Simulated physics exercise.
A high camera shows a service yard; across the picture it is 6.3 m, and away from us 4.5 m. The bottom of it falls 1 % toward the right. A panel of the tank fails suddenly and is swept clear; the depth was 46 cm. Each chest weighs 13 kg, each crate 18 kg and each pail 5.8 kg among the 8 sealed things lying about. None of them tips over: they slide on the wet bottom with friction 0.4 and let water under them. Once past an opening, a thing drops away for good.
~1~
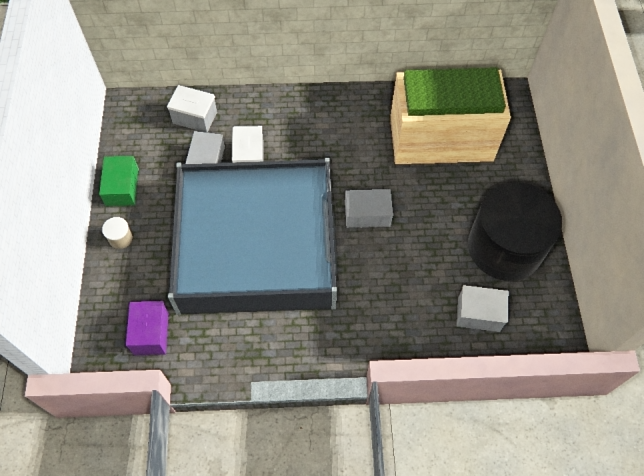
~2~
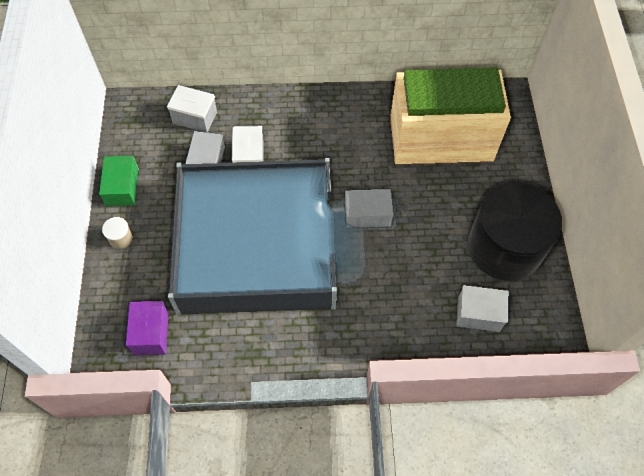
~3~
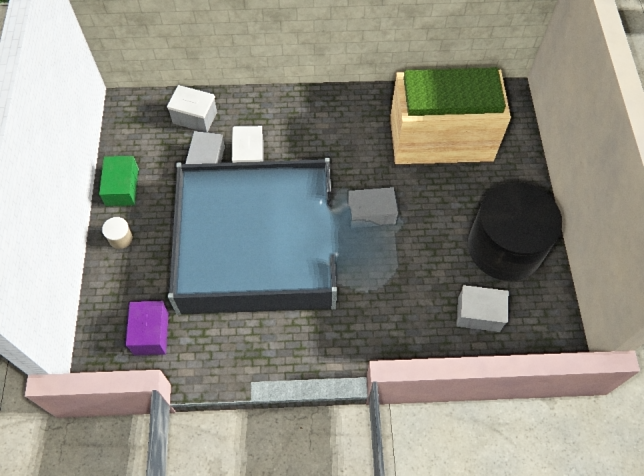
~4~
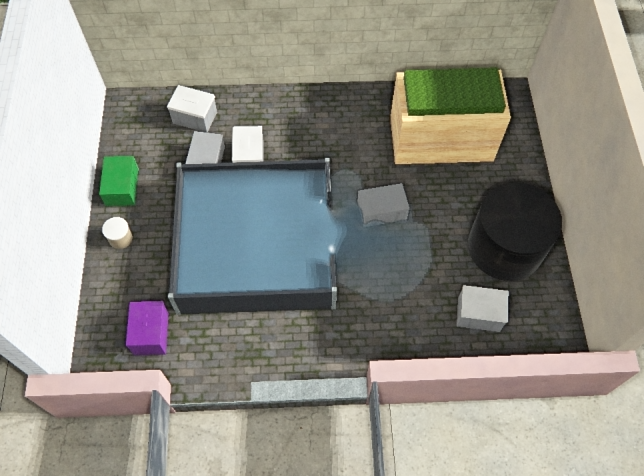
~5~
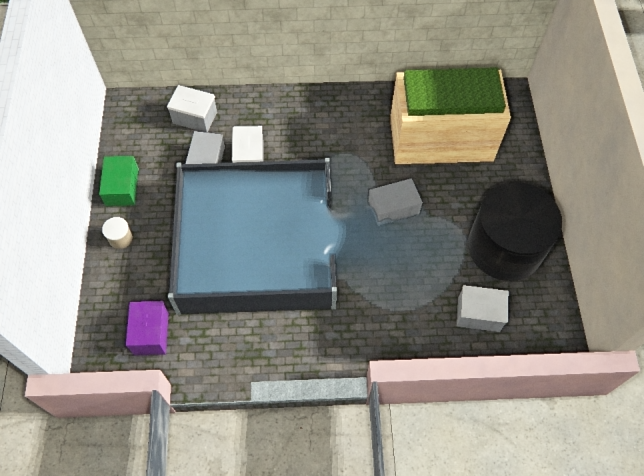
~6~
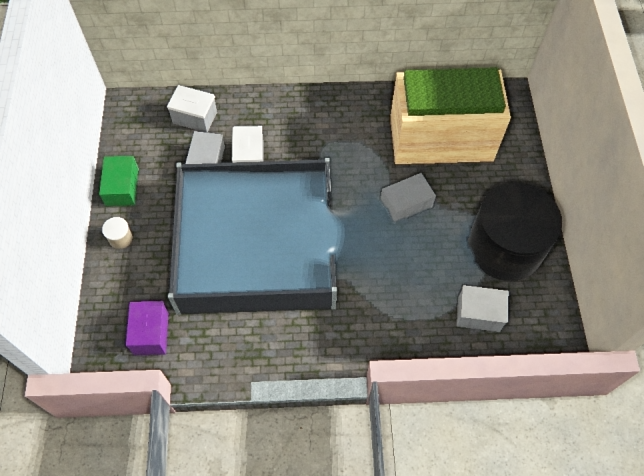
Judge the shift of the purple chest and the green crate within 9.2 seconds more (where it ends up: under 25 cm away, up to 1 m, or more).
Final positions: The purple chest stays near its start, the green crate stays near its start.
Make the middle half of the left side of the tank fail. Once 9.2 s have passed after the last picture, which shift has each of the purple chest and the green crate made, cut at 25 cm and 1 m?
Note: Purple chest swept well away, green crate swept well away.
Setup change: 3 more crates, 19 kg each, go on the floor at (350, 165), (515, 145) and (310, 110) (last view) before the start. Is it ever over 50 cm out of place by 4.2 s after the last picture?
In turn: Under, over, under.
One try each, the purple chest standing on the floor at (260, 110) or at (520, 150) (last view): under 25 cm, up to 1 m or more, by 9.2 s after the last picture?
In turn: It moves a short way; it travels far.
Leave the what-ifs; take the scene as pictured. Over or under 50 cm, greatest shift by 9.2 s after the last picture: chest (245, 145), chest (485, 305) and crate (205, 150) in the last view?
First one stayed inside, second one went too far, third one stayed inside.
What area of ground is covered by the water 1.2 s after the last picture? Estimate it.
At that time the wet patch spans about 12.0 m2.
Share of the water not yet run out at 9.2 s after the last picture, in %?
94 %.
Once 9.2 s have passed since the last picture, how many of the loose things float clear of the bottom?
2 of them.
Then, 1.2 s after the last picture the purple chest is near (144, 323), 0.0 m from its start, aground; the green crate is near (116, 175), 0.0 m from its start, aground; 0 of 8 are out; 0 afloat.
Then, 3.8 s after the last picture the purple chest is near (144, 323), 0.0 m from its start, aground; the green crate is near (116, 175), 0.0 m from its start, aground; 0 of 8 are out; 2 afloat.
Then, 6.2 s after the last picture the purple chest is near (143, 323), 0.0 m from its start, aground; the green crate is near (116, 175), 0.0 m from its start, aground; 0 of 8 are out; 1 afloat.
Then, 9.2 s after the last picture the purple chest is near (143, 323), 0.0 m from its start, aground; the green crate is near (116, 175), 0.0 m from its start, aground; 0 of 8 are out; 2 afloat.
